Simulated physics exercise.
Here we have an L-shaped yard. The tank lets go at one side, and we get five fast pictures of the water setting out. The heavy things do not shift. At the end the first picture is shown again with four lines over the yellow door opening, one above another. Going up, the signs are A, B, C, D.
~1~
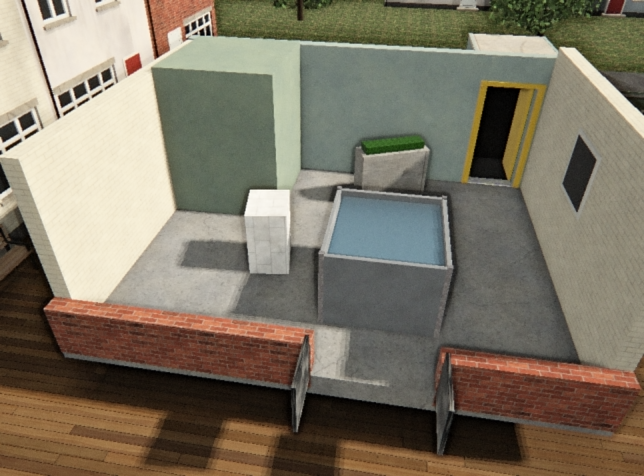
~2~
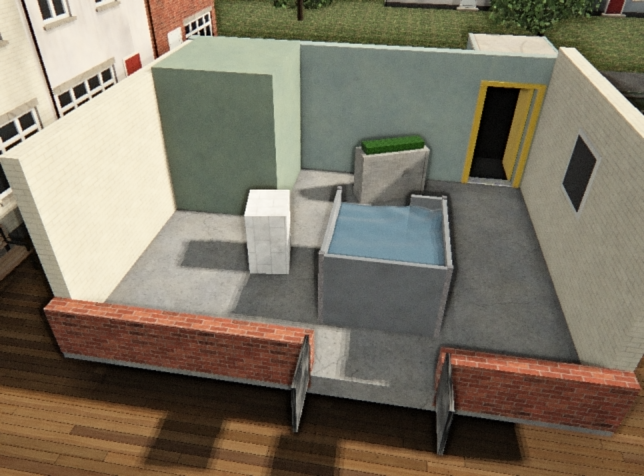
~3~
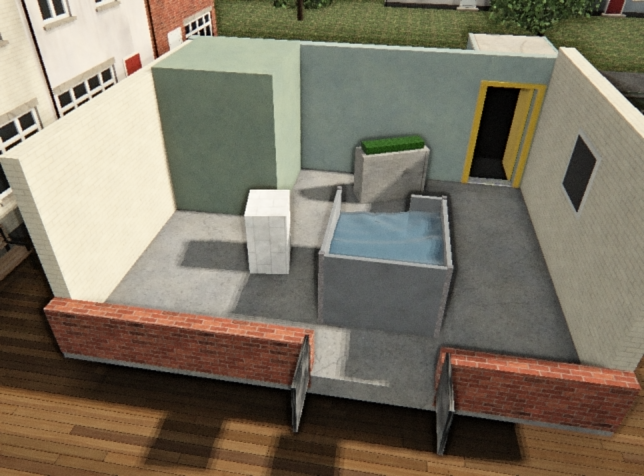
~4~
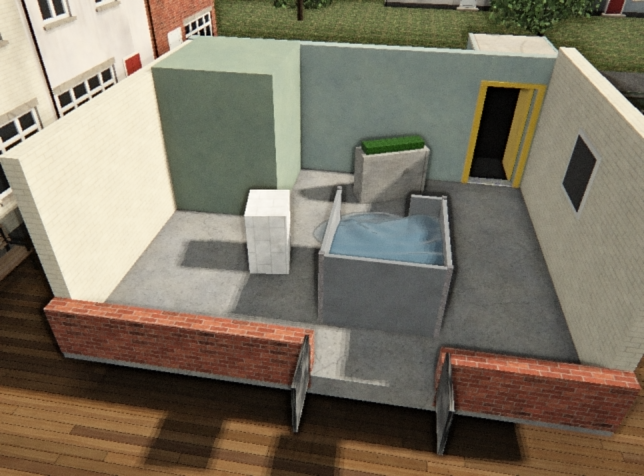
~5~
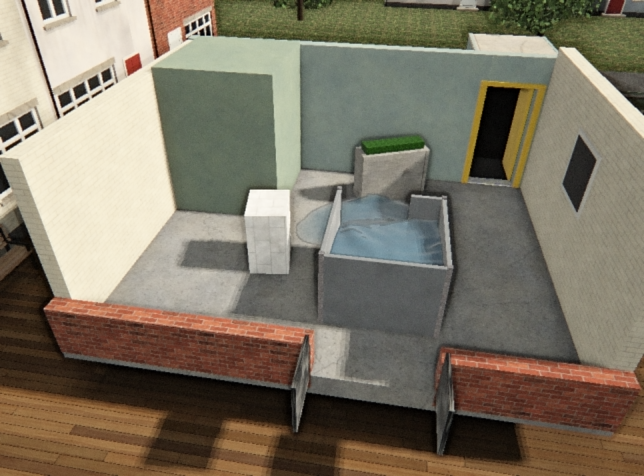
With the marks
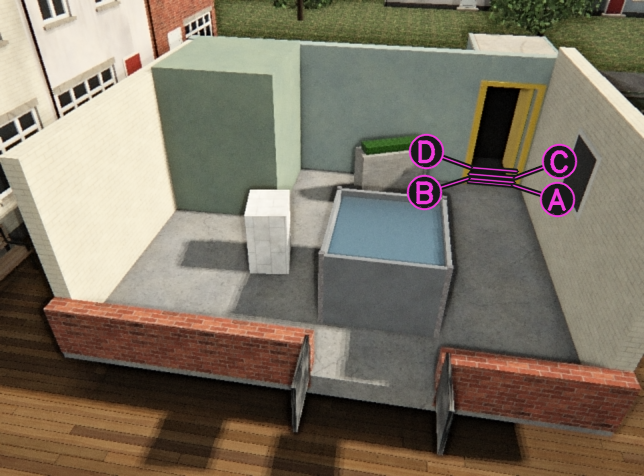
In this clip, a square grey tank of water stands in a walled yard with a yellow doorway; the far side of the tank opens, the water inside drops and ripples, and a shallow sheet emerges across the ground behind-left.
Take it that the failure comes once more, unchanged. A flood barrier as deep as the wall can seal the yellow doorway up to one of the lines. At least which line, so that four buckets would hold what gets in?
Choose D.
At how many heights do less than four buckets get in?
One.
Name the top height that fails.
That would be C.
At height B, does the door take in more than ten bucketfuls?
Yes.
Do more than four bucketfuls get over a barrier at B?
Yes, that goes wrong.
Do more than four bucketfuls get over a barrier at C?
Yes.
On the marked copy, A at (490, 183); B at (491, 180); C at (492, 175); D at (493, 169); from the bottom up A, B, C, D.
Choosing A, dozens of bucketfuls pour in.
Choosing B, dozens of bucketfuls pour in.
Choosing C, about 11 bucketfuls get in.
Choosing D, a splash gets over, under a bucket.
